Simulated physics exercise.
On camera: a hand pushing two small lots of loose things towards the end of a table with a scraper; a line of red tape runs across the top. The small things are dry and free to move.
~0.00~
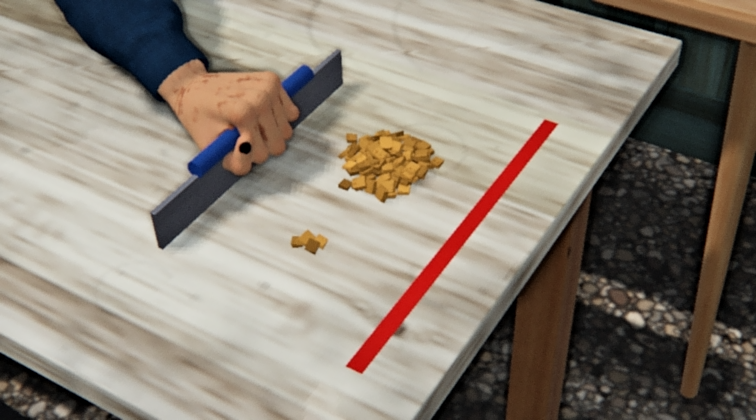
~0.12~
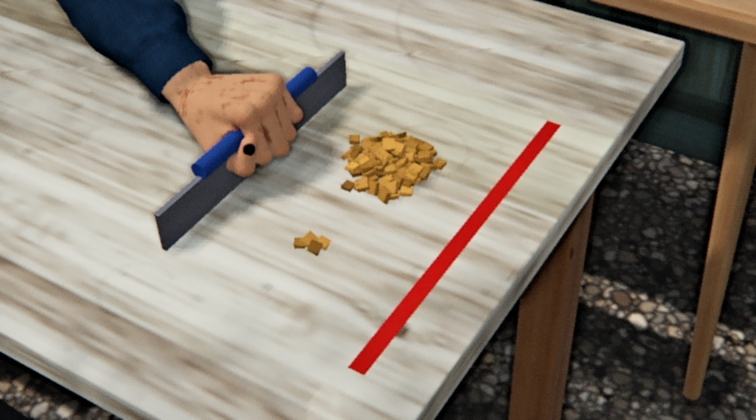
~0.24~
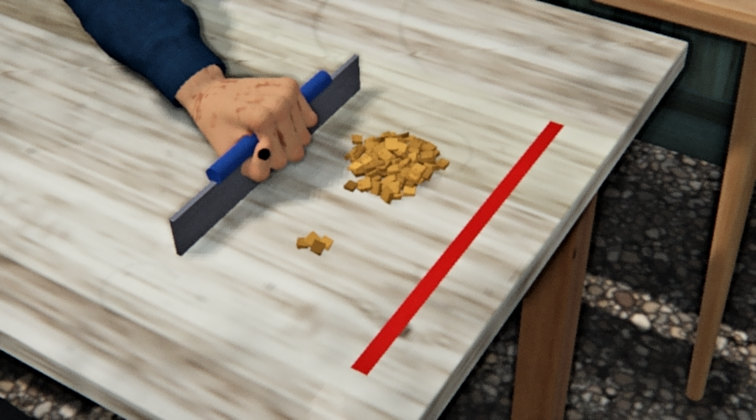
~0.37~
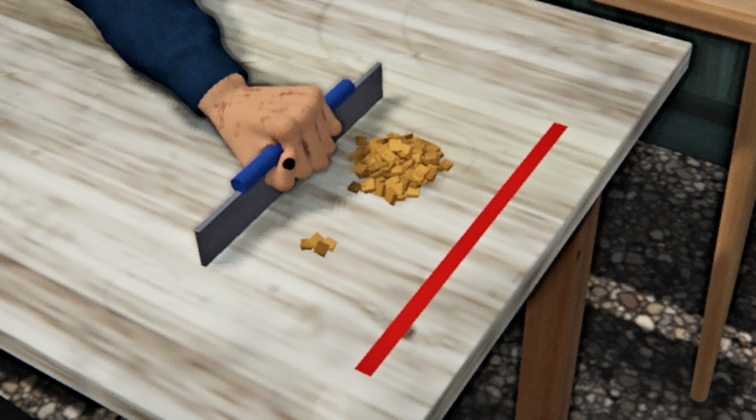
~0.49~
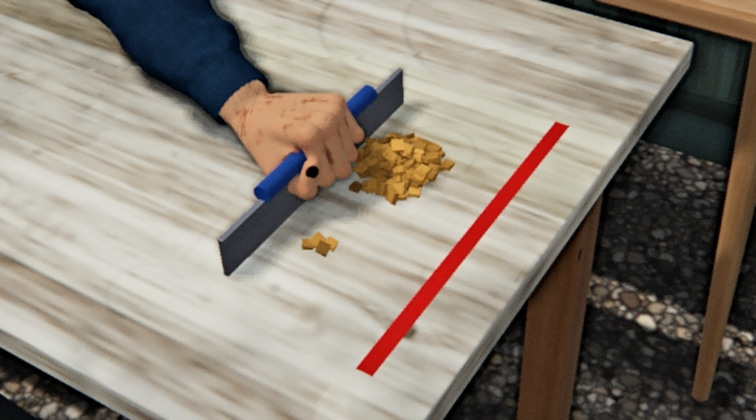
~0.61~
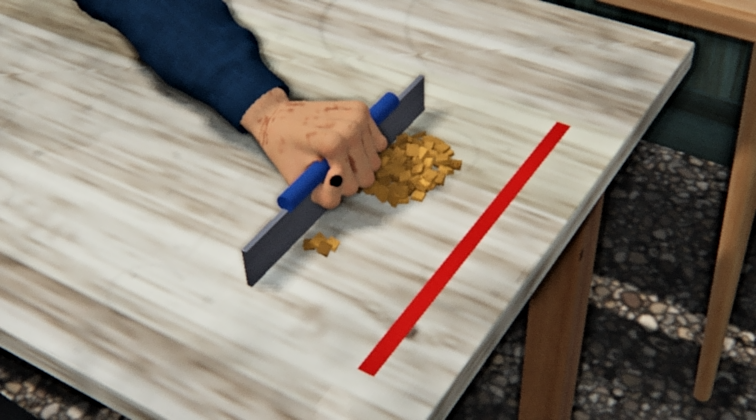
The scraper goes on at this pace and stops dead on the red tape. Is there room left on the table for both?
In the end the nearer batch remains up there, and the farther batch partly drops off.
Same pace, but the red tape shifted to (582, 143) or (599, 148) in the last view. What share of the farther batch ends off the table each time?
In turn 70 and 100 in a hundred.
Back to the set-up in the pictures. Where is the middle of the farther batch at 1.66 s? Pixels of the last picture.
At about (536, 213).
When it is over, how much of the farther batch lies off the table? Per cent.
Roughly 20 in a hundred.
Around 0.99 s, scraper still moving, near (414, 181); nearer batch all on the table, its front near (383, 273); farther batch all on the table, its front near (502, 201).
Around 1.38 s, scraper stopped at the red tape; nearer batch all on the table, its front near (456, 306); farther batch a stray few over the edge.
Around 1.66 s, scraper stopped at the red tape; nearer batch all on the table, its front near (456, 306); farther batch about a quarter over the edge.
Finally (1.9 s), scraper stopped at the red tape; nearer batch all on the table, its front near (456, 306); farther batch about a quarter over the edge.
